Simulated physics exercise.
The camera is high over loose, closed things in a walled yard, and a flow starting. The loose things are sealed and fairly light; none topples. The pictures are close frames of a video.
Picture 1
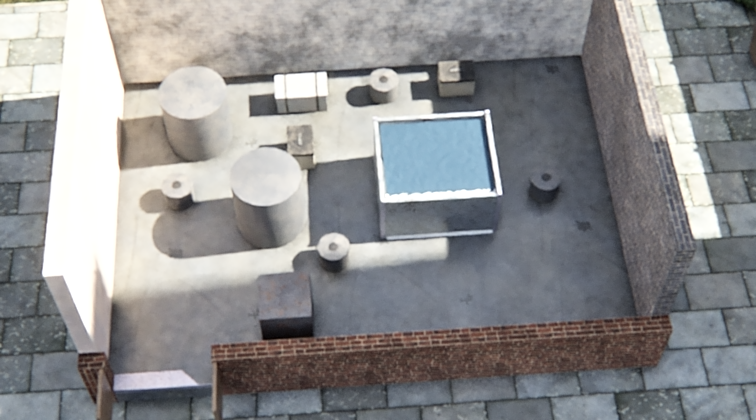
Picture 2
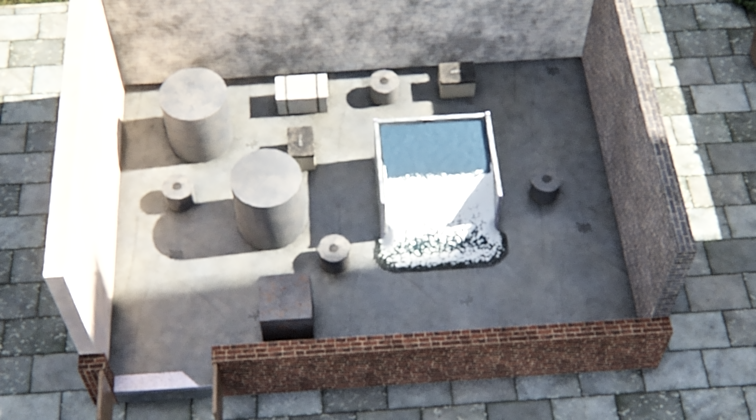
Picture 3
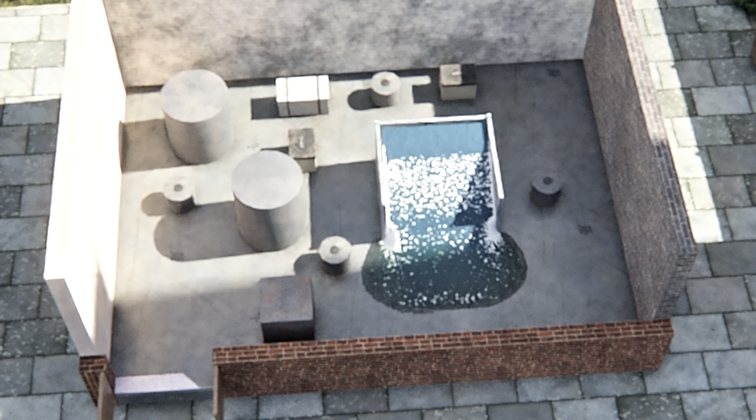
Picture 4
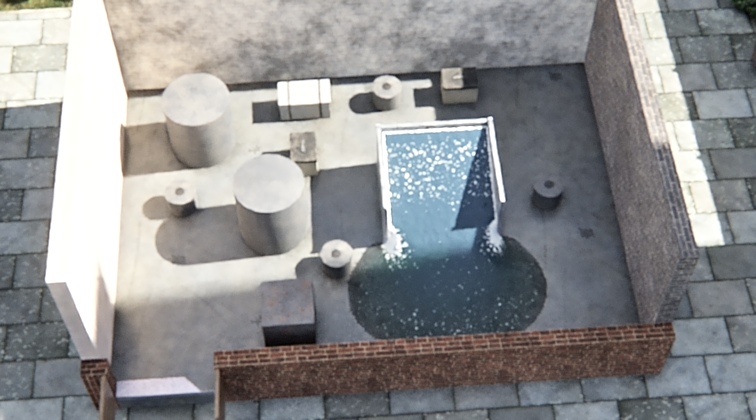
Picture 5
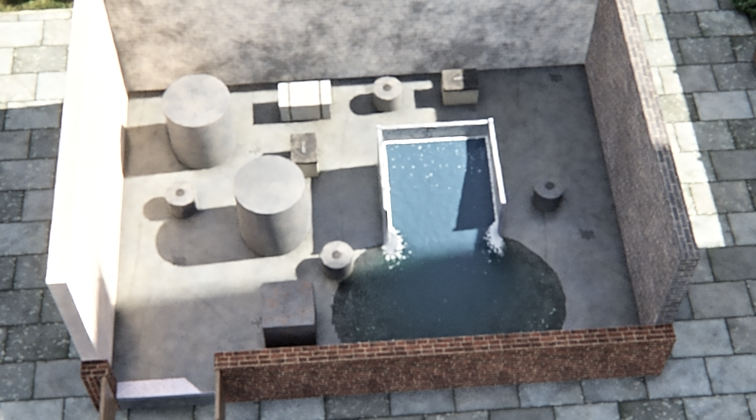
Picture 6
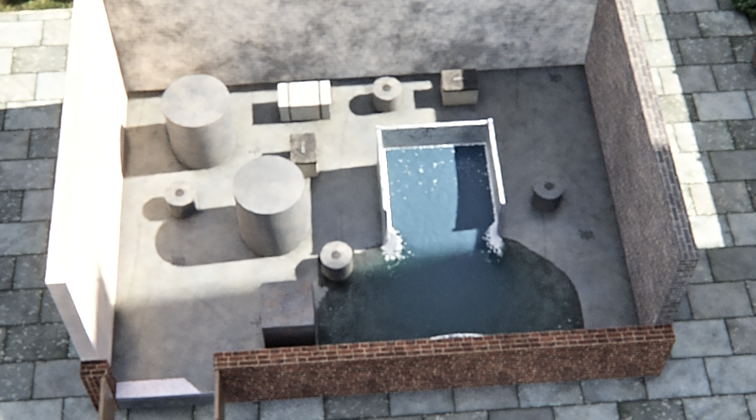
A white-rimmed tank of blue water stands right of centre in a walled yard seen from high above, with paving outside its pale and brick walls. Grey cylinders, small round drums and boxes sit mostly to the left on the grey floor. The tank's near side opens, and water pours out in white froth, then spreads as a dark pool to the front brick wall, while the view barely shifts.
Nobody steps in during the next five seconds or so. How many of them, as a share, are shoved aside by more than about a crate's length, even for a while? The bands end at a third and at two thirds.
That comes to less than a third.
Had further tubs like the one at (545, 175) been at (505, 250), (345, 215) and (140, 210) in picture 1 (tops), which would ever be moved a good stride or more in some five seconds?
In that order: Moved that far, that far or more, not that far.
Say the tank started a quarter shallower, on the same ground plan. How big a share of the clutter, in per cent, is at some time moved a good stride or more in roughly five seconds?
Some 10 per cent.
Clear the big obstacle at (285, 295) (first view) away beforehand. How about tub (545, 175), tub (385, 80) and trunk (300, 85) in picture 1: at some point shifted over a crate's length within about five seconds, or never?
In that order: Pushed that far, no, short of that.
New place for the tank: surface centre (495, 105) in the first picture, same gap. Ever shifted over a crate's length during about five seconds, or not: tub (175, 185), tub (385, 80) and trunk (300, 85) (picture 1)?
As listed: Never so far, under that, short of that.
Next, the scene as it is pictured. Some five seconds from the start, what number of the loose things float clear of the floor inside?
That makes 0.
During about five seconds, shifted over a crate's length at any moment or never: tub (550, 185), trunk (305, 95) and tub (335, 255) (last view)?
In that order: Moved that far, short of that, that far or more.
A moment on, 0 of 7 are well off their spots; 0 afloat.
Next, 0 of 7 are well off their spots; 0 afloat.
Later, 1 of 7 are well off their spots; 0 afloat.
In the end, 2 of 7 are well off their spots, and 2 have been at some point; 0 afloat.
